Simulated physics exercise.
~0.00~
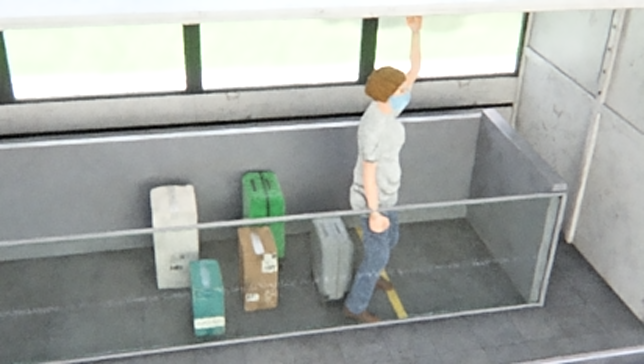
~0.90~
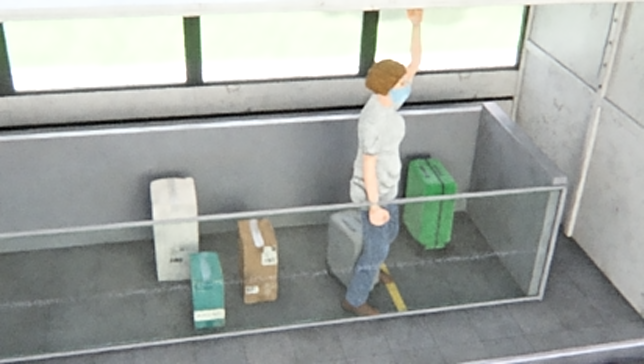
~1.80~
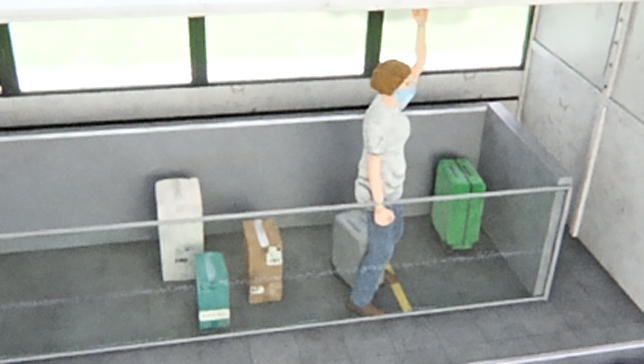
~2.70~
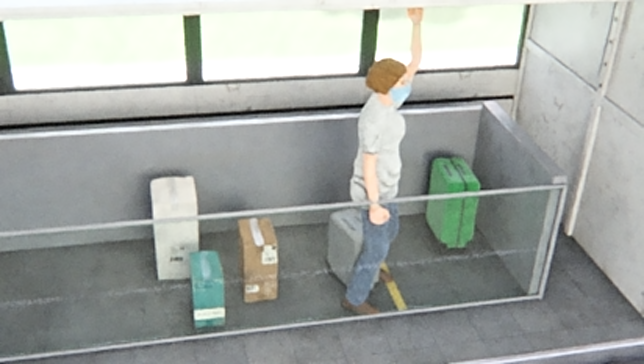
In a luggage bay, a green case slides right past a standing person and yellow line.
